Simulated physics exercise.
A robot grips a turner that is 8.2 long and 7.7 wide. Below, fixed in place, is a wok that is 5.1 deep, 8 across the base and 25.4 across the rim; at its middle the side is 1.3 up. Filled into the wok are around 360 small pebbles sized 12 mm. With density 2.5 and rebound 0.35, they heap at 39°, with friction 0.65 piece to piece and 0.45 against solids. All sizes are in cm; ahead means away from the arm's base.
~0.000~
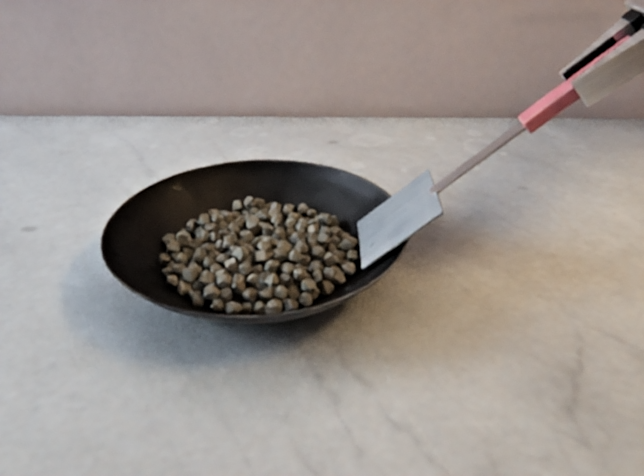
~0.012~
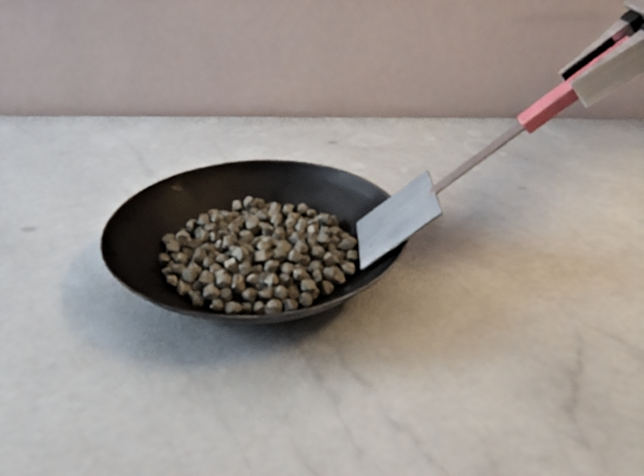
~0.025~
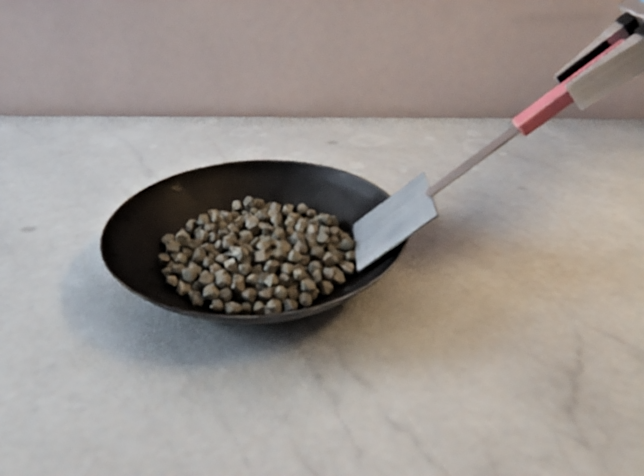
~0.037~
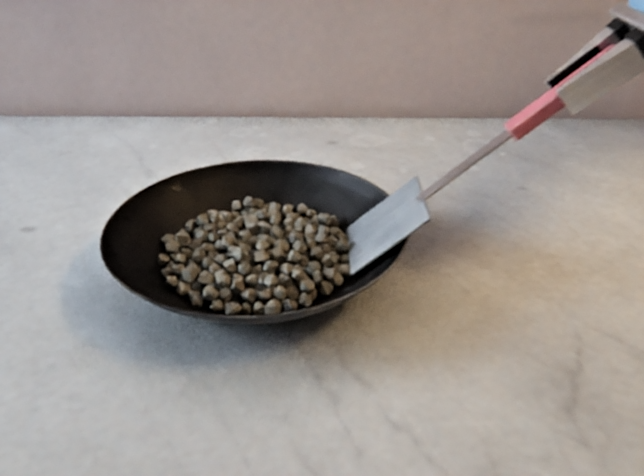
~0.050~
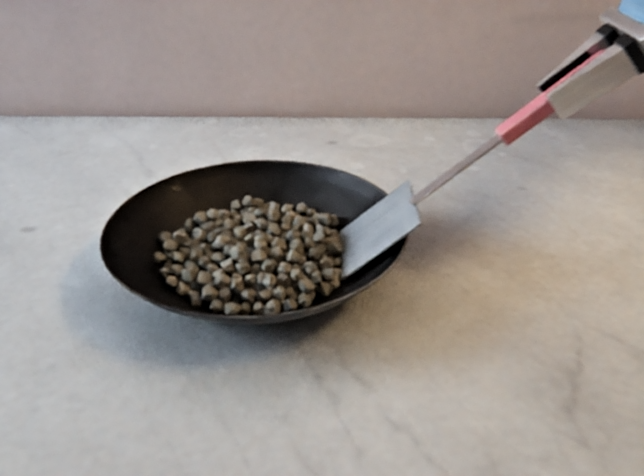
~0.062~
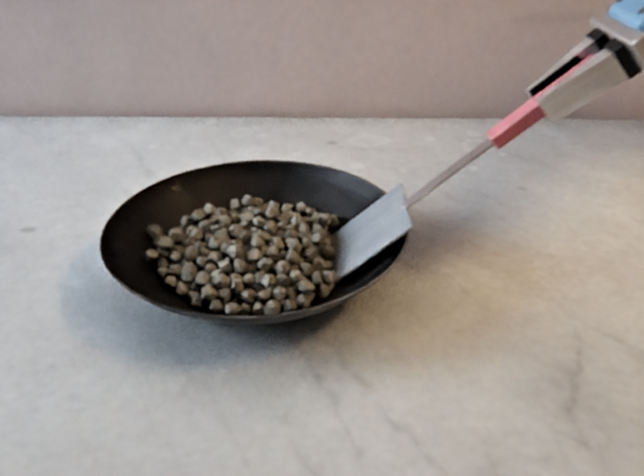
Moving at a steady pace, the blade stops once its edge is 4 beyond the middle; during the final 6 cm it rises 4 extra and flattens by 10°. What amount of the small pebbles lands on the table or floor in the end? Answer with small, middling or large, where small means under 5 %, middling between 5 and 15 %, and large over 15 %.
It is small.
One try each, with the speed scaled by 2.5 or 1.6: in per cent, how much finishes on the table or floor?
Try one about 20 %, try two about 5 %.
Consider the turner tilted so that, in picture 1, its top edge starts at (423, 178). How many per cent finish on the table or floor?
Near 0 in a hundred.
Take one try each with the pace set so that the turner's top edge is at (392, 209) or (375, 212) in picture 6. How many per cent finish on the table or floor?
Try one roughly 5 per cent; try two roughly 15 per cent.
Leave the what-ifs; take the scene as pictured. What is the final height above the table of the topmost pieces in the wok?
Roughly 6.5 centimetres.
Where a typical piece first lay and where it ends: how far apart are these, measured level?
It comes to some 5 cm.
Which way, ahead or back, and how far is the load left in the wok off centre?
Ahead, by around 4.5 cm.
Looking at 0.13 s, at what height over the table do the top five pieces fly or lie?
Height: Approx. 6 cm.
By 0.13 s, sloping 42°, highest piece 7 above the table; 358 in the wok, 1 on the blade or in flight.
By 0.21 s, sloping 37°, highest piece 7 above the table; 355 in the wok, 4 on the blade or in flight.
By 0.44 s, sloping 32°, highest piece 6 above the table; 352 in the wok, 7 on the table or floor.
By 1.49 s, sloping 32°, highest piece 6 above the table; 352 in the wok, 7 on the table or floor.
Final count, 352 in the wok, 7 on the table or floor. That is 2 % on the table or floor.
